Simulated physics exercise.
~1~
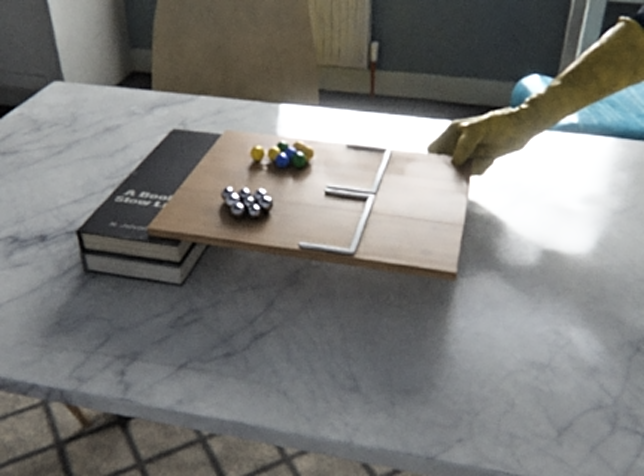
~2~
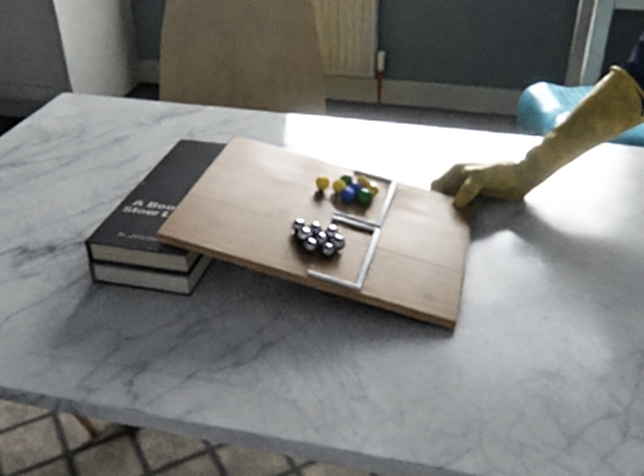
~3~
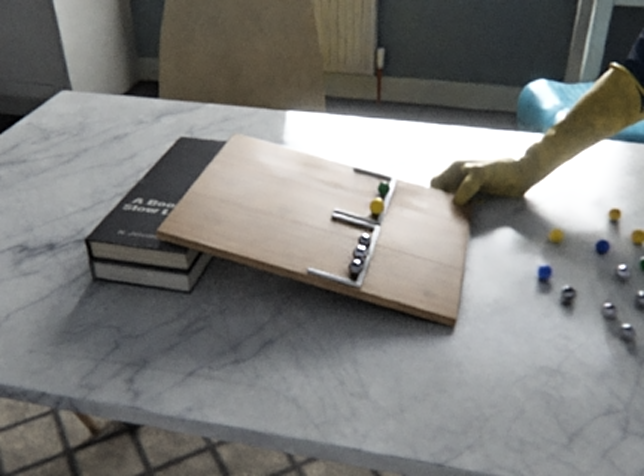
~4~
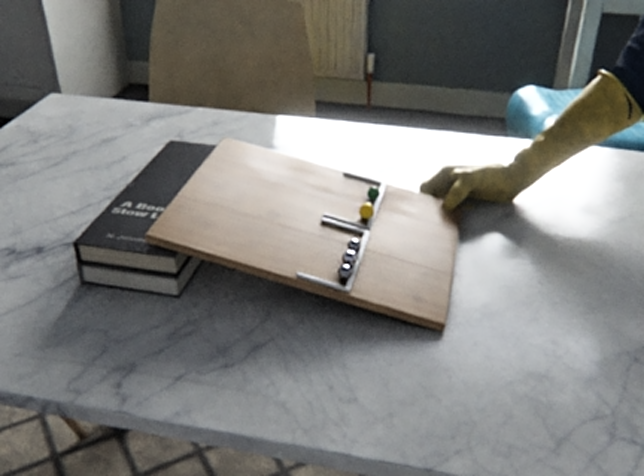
At first, a wooden board lies nearly level on a marble table, one end on a stack of dark books and the other held by a yellow-gloved hand. Two clusters of small balls, one colourful and one metallic, rest on it, each to the left of a pale metal bracket. The free end is lowered, and both clusters move right towards the brackets. Many balls get past and scatter across the table to the right, while a few stay caught. Finally, the board remains tilted with those few balls against the brackets, and the scattered ones are out of sight.
